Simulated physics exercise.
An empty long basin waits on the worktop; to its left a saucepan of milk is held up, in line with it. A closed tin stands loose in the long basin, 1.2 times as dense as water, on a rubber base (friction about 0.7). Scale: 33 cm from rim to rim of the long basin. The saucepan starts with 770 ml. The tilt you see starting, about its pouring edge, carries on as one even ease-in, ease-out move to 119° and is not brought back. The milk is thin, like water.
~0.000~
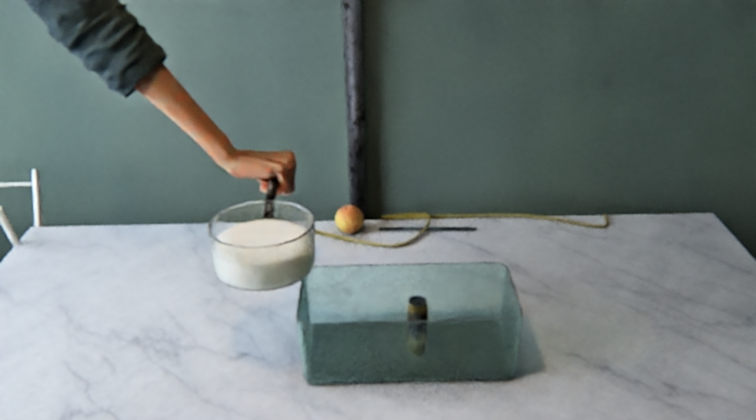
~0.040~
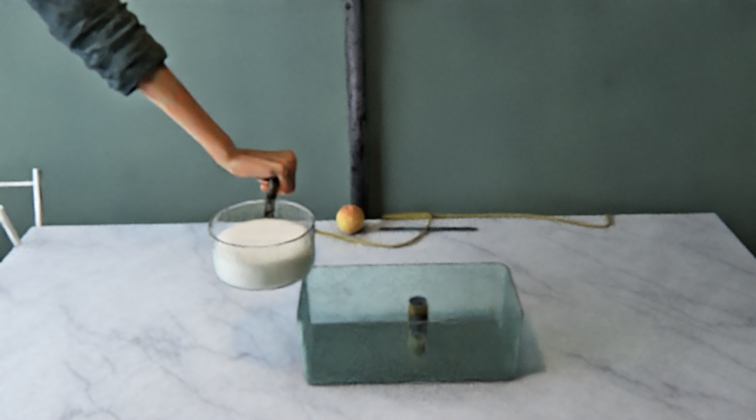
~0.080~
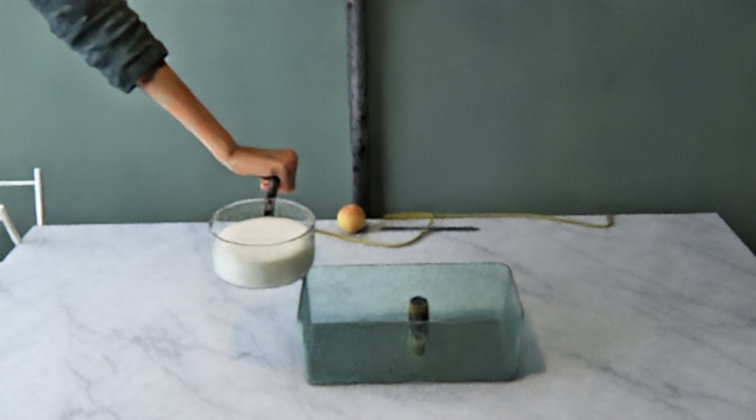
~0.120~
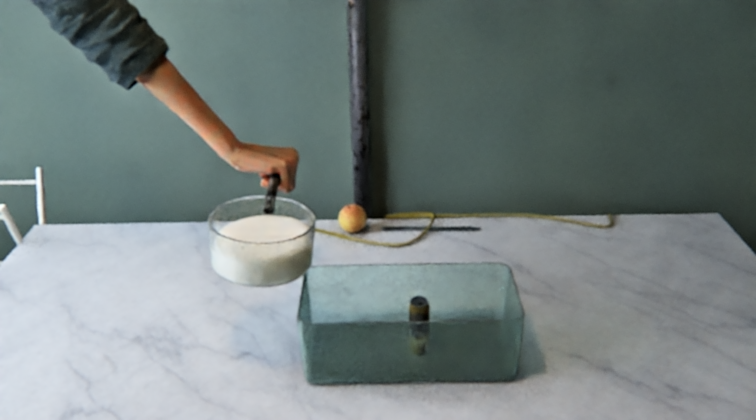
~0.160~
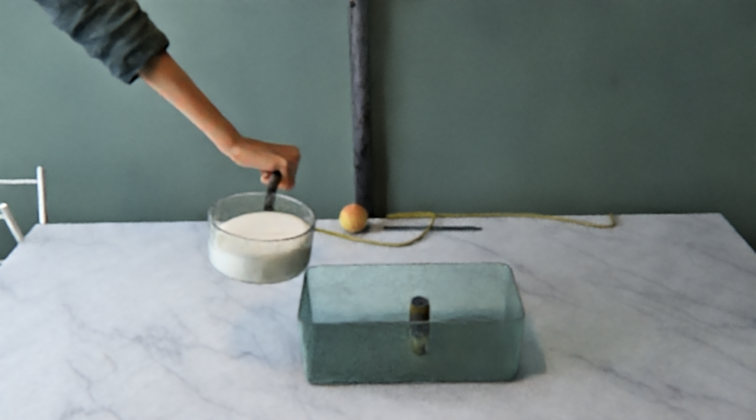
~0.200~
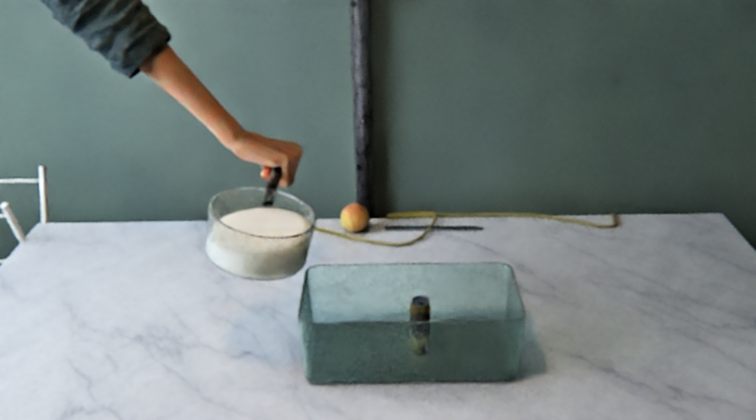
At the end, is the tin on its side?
It goes over.
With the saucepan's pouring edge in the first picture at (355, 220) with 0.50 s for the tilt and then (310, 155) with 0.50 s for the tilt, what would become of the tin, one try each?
First it stays up; then it remains upright.
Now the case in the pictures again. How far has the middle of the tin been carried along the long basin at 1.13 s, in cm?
Some 9 cm.
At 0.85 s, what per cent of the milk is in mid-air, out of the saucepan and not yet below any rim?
About 16 per cent.
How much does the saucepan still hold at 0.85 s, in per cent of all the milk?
Some 5 per cent.
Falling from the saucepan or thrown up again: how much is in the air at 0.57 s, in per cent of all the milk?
Some 38 per cent.
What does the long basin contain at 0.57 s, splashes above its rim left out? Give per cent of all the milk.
About 2 per cent.
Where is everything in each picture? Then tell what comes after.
In the first frame, it leans 0°; its right rim is at (313, 223); the milk meets the walls at (215, 240) and (312, 238); the long basin's rim runs from (300, 295) to (514, 290); the tin's top is at (418, 303).
In the second frame, it leans 1°; its right rim is at (314, 223); the milk meets the walls at (214, 239) and (312, 238).
In the third frame, it leans 2°; its right rim is at (314, 223); the milk meets the walls at (214, 238) and (312, 236).
In the fourth frame, it leans 5°; its right rim is at (314, 223); the milk meets the walls at (214, 236) and (312, 233).
In the fifth frame, it leans 8°; its right rim is at (315, 223); the milk meets the walls at (213, 233) and (312, 231).
In the sixth frame, it leans 13°; its right rim is at (315, 222); the milk meets the walls at (211, 228) and (312, 227).
By 0.57 s the tilt is 79° and 61 per cent is still to pour; the tin stands where it began.
By 0.85 s the tilt is 116° and 5 per cent is still to pour; the tin stands 3 cm from where it began.
By 1.13 s the tilt is 119° and 0 per cent is still to pour; the tin lies on its side.
By 1.44 s the tilt is 119° and 0 per cent is still to pour; the tin lies on its side.
At rest the tin lies on its side.
